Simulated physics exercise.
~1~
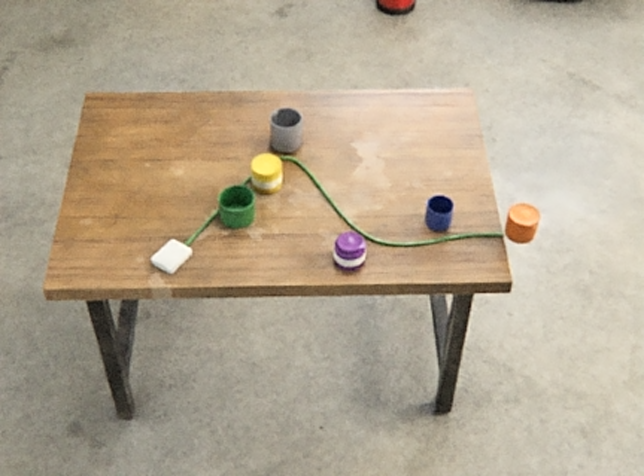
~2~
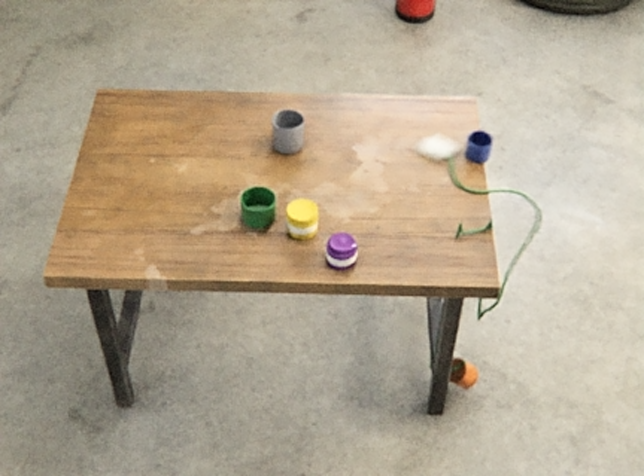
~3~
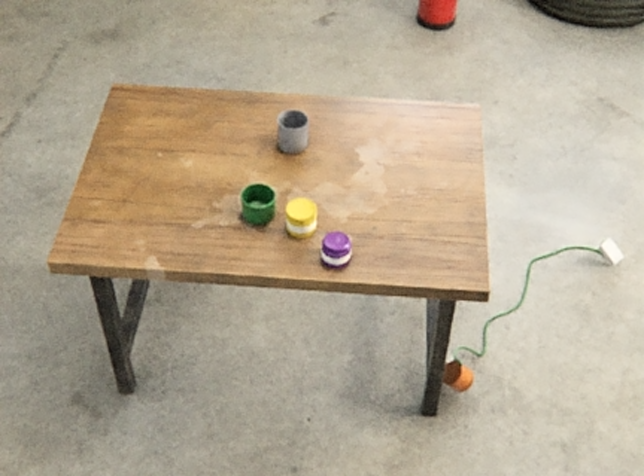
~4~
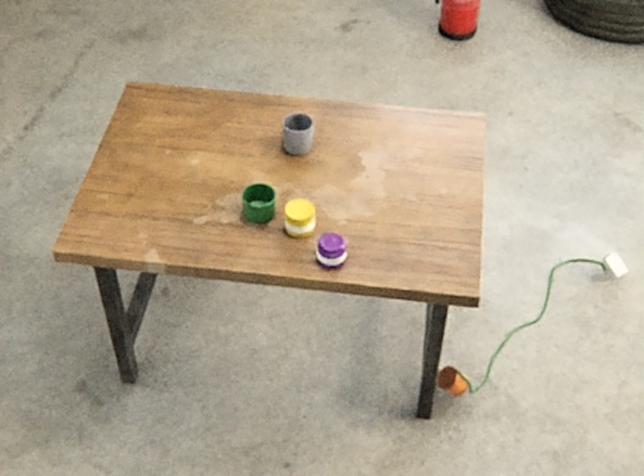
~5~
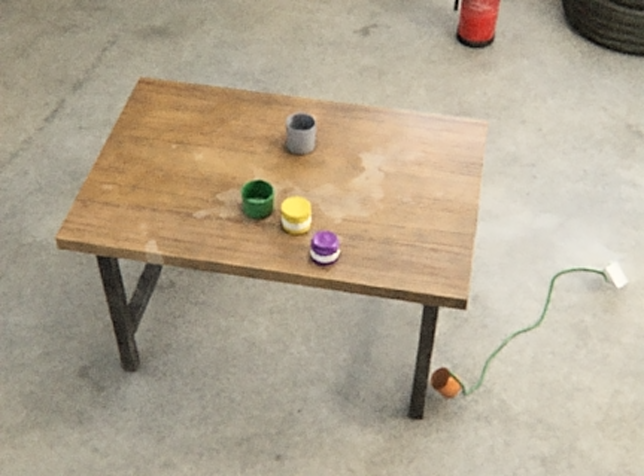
An orange cylinder tied to a green cable hangs just past the right edge of a wooden workbench on a concrete floor, seen from above and in front as the view drifts slightly sideways. The cable winds among a grey mug, yellow canister, green mug, purple jar and blue cup to a small white block at left. The orange piece drops to the floor, and the cable whips rightward, shifting the canister and green mug. The white block and blue cup slide to the right edge and go over. The block lies on the floor, still tethered, while four containers remain on top.
